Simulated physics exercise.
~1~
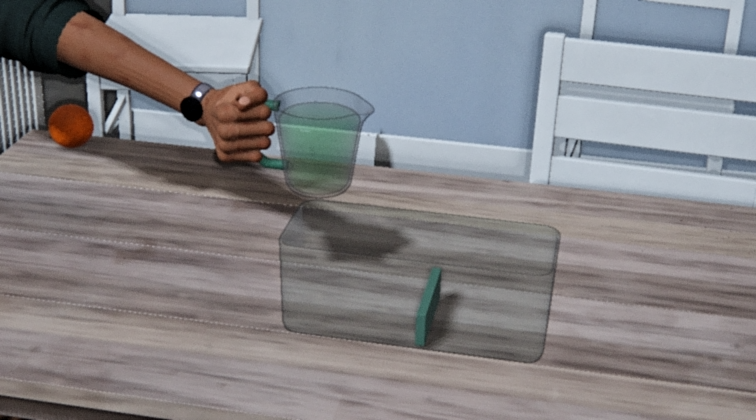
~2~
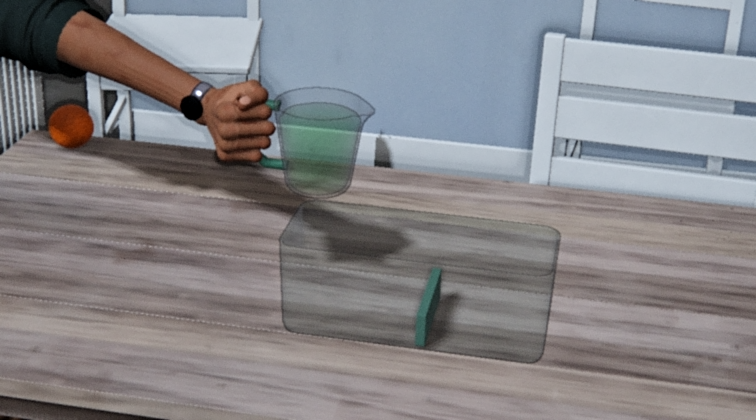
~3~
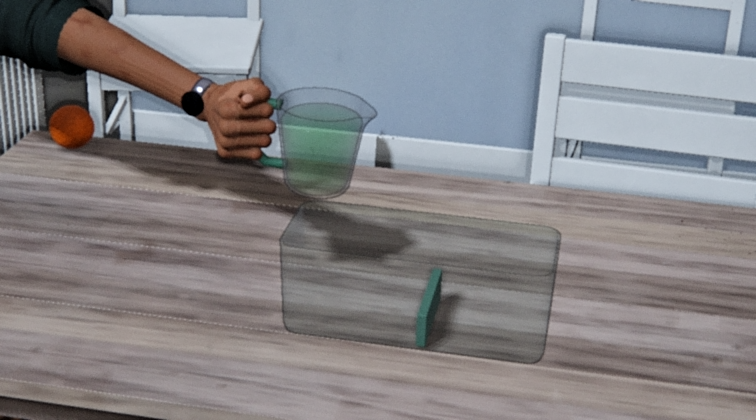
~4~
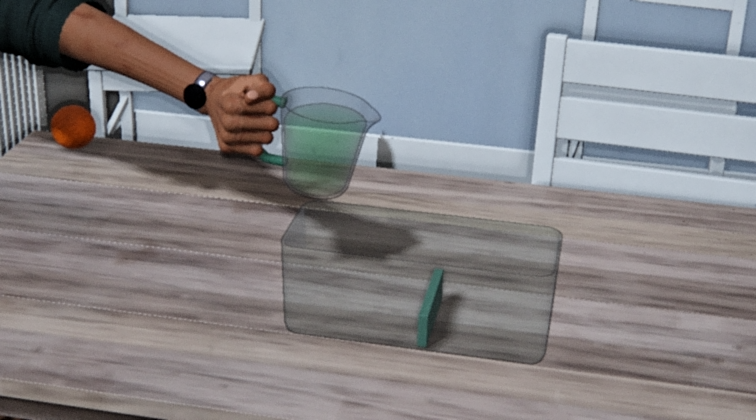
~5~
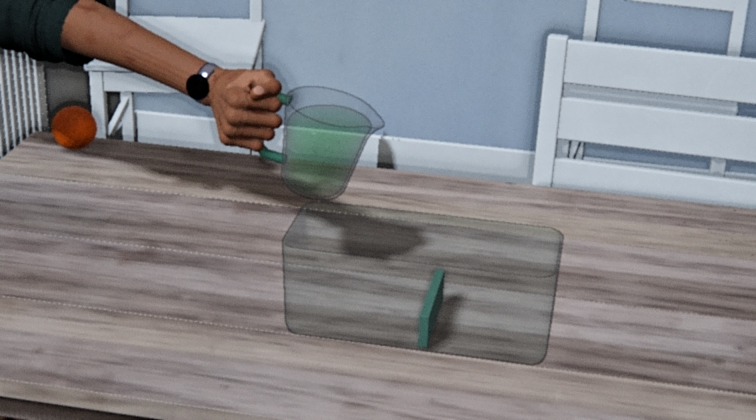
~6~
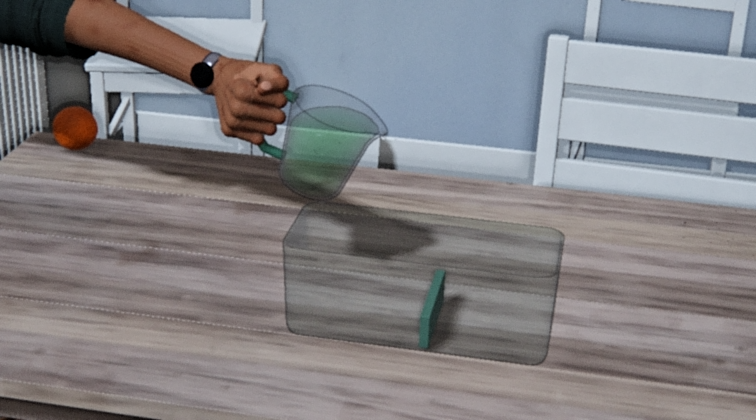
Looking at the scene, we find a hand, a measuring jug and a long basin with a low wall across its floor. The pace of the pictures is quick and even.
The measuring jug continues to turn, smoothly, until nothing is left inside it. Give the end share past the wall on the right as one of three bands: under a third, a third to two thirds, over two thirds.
The end share is under a third.
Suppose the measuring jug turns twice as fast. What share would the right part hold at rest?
Around 15 per cent ends up there.
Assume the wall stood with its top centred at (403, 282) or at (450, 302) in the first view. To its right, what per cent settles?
Roughly 65 per cent first and roughly 10 per cent second.
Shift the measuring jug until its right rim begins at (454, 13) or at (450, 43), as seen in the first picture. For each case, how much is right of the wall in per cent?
About 80 % the first time, about 90 % the second.
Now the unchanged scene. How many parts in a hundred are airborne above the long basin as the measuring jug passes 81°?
It's about 20 per cent.
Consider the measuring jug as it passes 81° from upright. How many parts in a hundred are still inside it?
Some 55 per cent has not yet come out.
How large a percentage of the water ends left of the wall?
I'd put it at about 80 per cent.
A moment on, the measuring jug is tipped on its side and 57 per cent is still to pour, 13 is left of the wall and 10 right of it.
Next, the measuring jug is tipped right over and 4 per cent is still to pour, 73 is left of the wall and 18 right of it.
Then the measuring jug is tipped right over and 0 per cent is still to pour, 79 is left of the wall and 20 right of it.
Later the measuring jug is tipped right over and 0 per cent is still to pour, 79 is left of the wall and 20 right of it.
At rest 79 per cent lies left of the wall, 20 right of it and 1 outside.
